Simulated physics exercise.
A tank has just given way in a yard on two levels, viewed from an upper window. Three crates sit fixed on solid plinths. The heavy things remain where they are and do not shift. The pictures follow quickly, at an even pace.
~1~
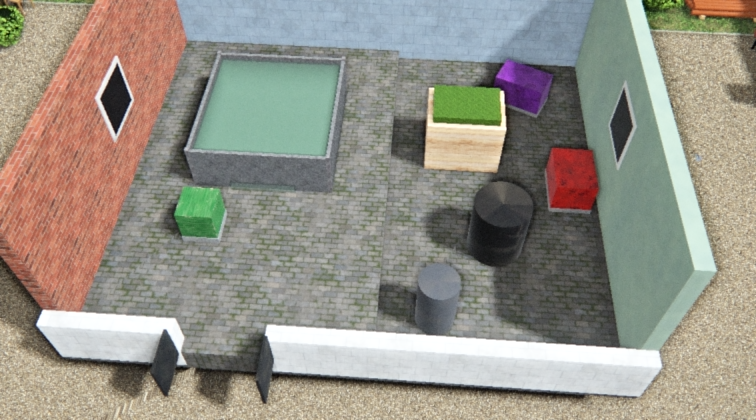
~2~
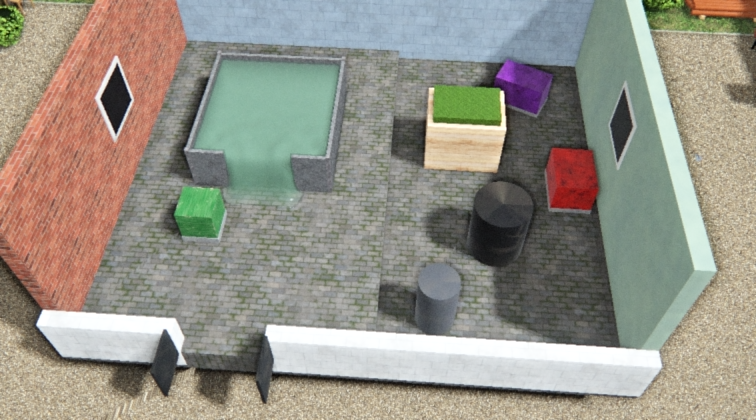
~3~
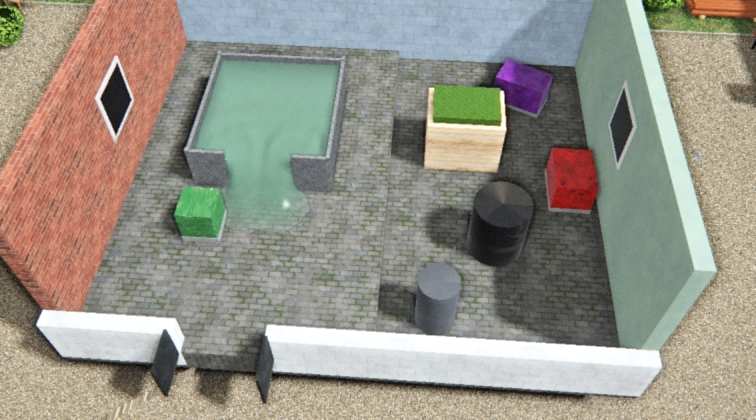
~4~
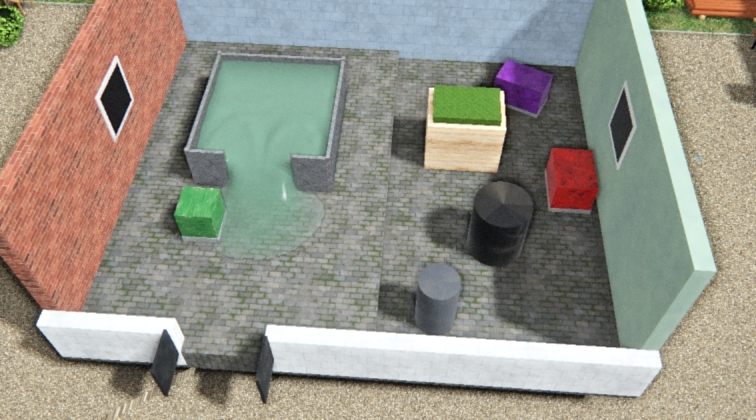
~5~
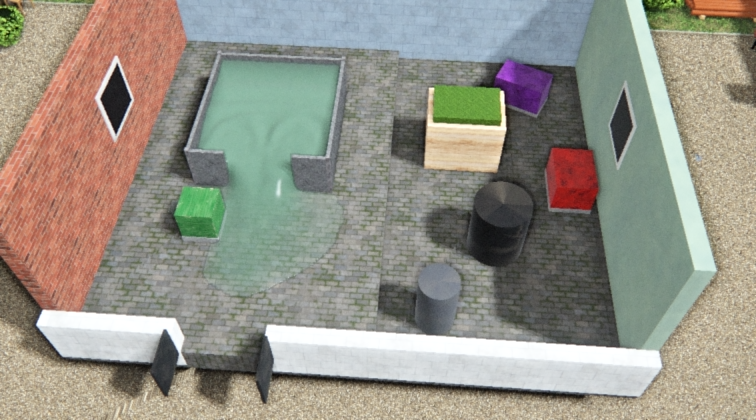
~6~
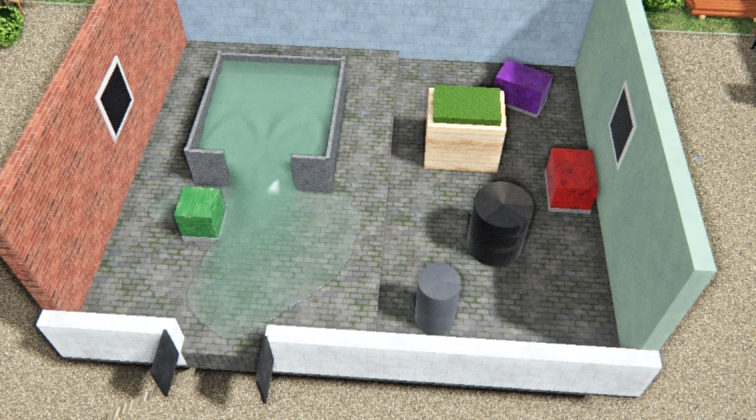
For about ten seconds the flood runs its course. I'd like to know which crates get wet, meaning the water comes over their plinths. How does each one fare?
The purple crate does not get wet. The green crate does get wet. The red crate does get wet.
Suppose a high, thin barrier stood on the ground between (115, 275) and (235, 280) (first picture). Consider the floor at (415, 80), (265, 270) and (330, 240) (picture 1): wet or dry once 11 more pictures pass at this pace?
Outcome by spot, in order - unwatered, watered, watered.
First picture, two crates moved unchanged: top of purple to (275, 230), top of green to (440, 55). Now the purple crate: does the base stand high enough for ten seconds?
The purple crate simply gets reached.
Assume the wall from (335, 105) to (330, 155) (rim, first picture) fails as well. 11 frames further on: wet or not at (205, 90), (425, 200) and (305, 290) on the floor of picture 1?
Read off point by point, the answer is not soaked, soaking, not soaked.
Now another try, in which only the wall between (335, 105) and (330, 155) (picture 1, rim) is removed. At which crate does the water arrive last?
My pick is the crate marked green.
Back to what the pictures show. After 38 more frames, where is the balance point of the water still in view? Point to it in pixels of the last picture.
Somewhere near (314, 195).
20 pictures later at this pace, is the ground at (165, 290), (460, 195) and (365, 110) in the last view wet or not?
Status by point, in sequence: Waterlogged; unwetted; unwetted.
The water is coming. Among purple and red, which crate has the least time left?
That one is the crate marked red.
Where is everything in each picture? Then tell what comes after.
The tank at (270, 105) is whole and still, in the first picture.
The front is at (229, 200), out from the gap at (262, 175), in the second picture.
Water pours out at (262, 177) and has run to (226, 223), in the third picture.
The front is at (267, 256), out from the gap at (262, 177), in the fourth picture.
Water pours out at (262, 177) and has run to (228, 289), in the fifth picture.
The front is at a hidden place, out from the gap at (262, 176), in the sixth picture.
A moment on, water covers 25 % of the floor; the purple crate not reached, the green crate water round its plinth, the red crate not reached.
Next, water covers 30 % of the floor; the purple crate not reached, the green crate water round its plinth, the red crate not reached.
Then, water covers 45 % of the floor; the purple crate not reached, the green crate water round its plinth, the red crate not reached.
Later, water covers 65 % of the floor; the purple crate water round its plinth, the green crate water round its plinth, the red crate water round its plinth.
In the end, water covers 85 % of the floor; the purple crate stayed above the water, the green crate was topped, the red crate was topped.
